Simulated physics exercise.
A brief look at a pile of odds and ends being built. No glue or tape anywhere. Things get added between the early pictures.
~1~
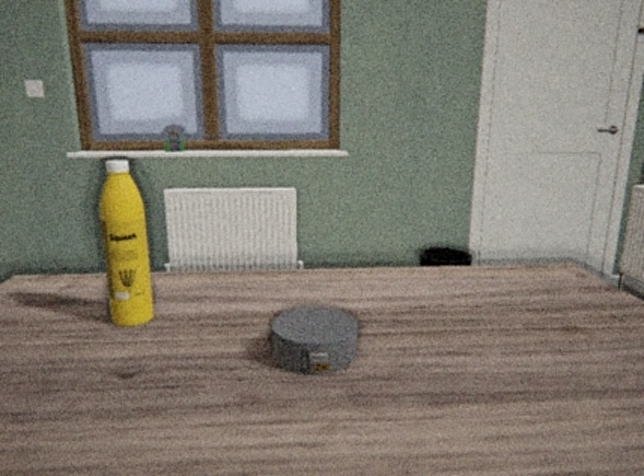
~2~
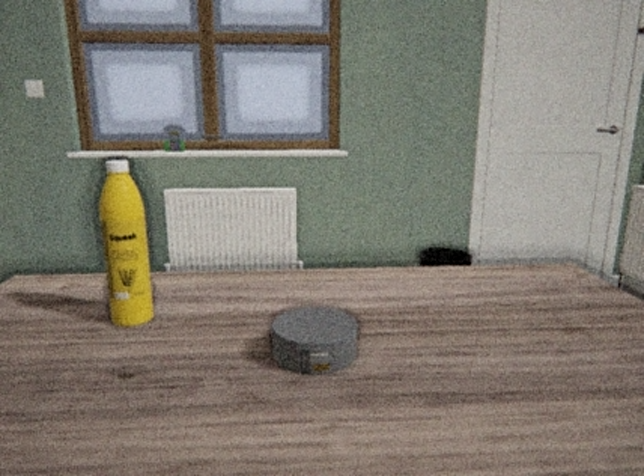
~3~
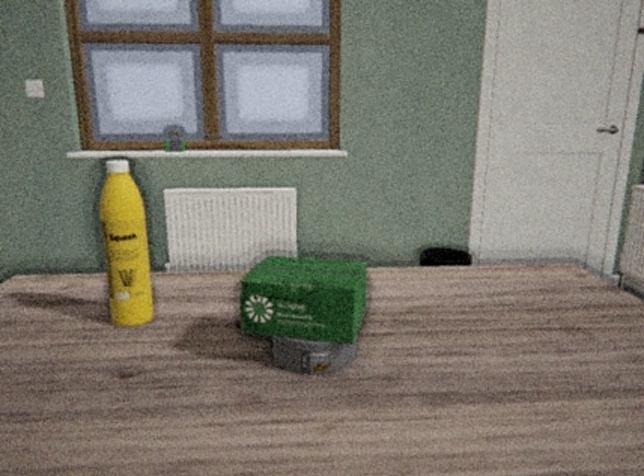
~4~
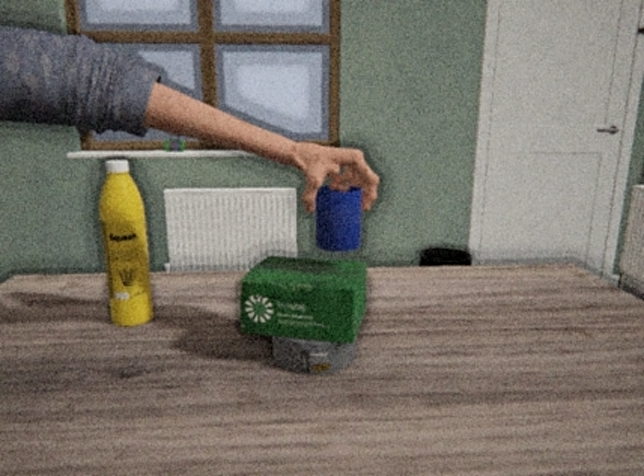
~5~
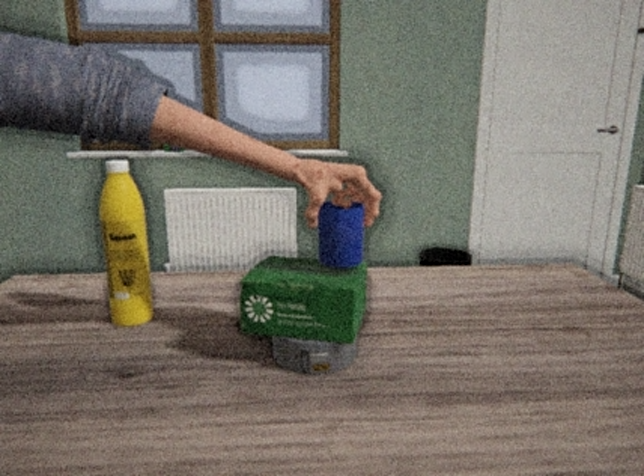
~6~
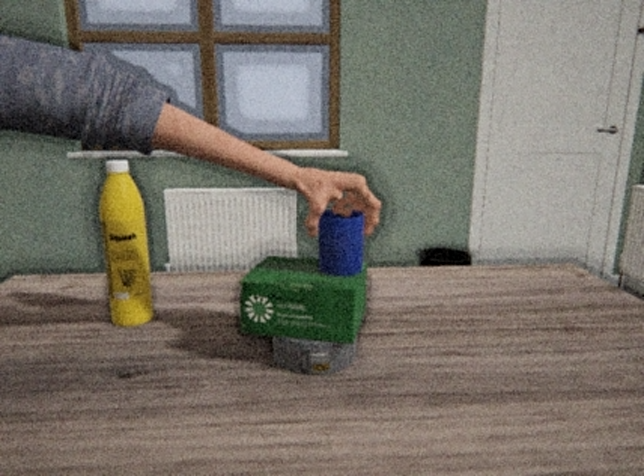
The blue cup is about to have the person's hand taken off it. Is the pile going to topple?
No, I predict no tumble.
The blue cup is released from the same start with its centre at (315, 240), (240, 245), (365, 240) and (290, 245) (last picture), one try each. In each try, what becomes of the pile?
In the first case it keeps its balance; in the second case it gives way; in the third case it comes apart; in the fourth case it stays up.
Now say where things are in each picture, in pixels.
In the first frame, the last thing is not in view yet; yellow bottle (125, 244).
In the second frame, the last thing is not in view yet; grey tub (315, 339).
In the third frame, the last thing is not in view yet; green box (307, 296).
In the fourth frame, still above its spot; blue cup (338, 217); yellow bottle (125, 244).
In the fifth frame, still above its spot; blue cup (341, 233).
In the sixth frame, set down, still held; blue cup (341, 242); green box (307, 296).
Then, 0.20 s past the last view, nothing moves.
Then, 0.40 s past the last view, blue cup resting near (341, 242).
Finally, all 4 still in place. Final places as the last picture's camera would see them, blue cup near (341, 242). The pile stays up.
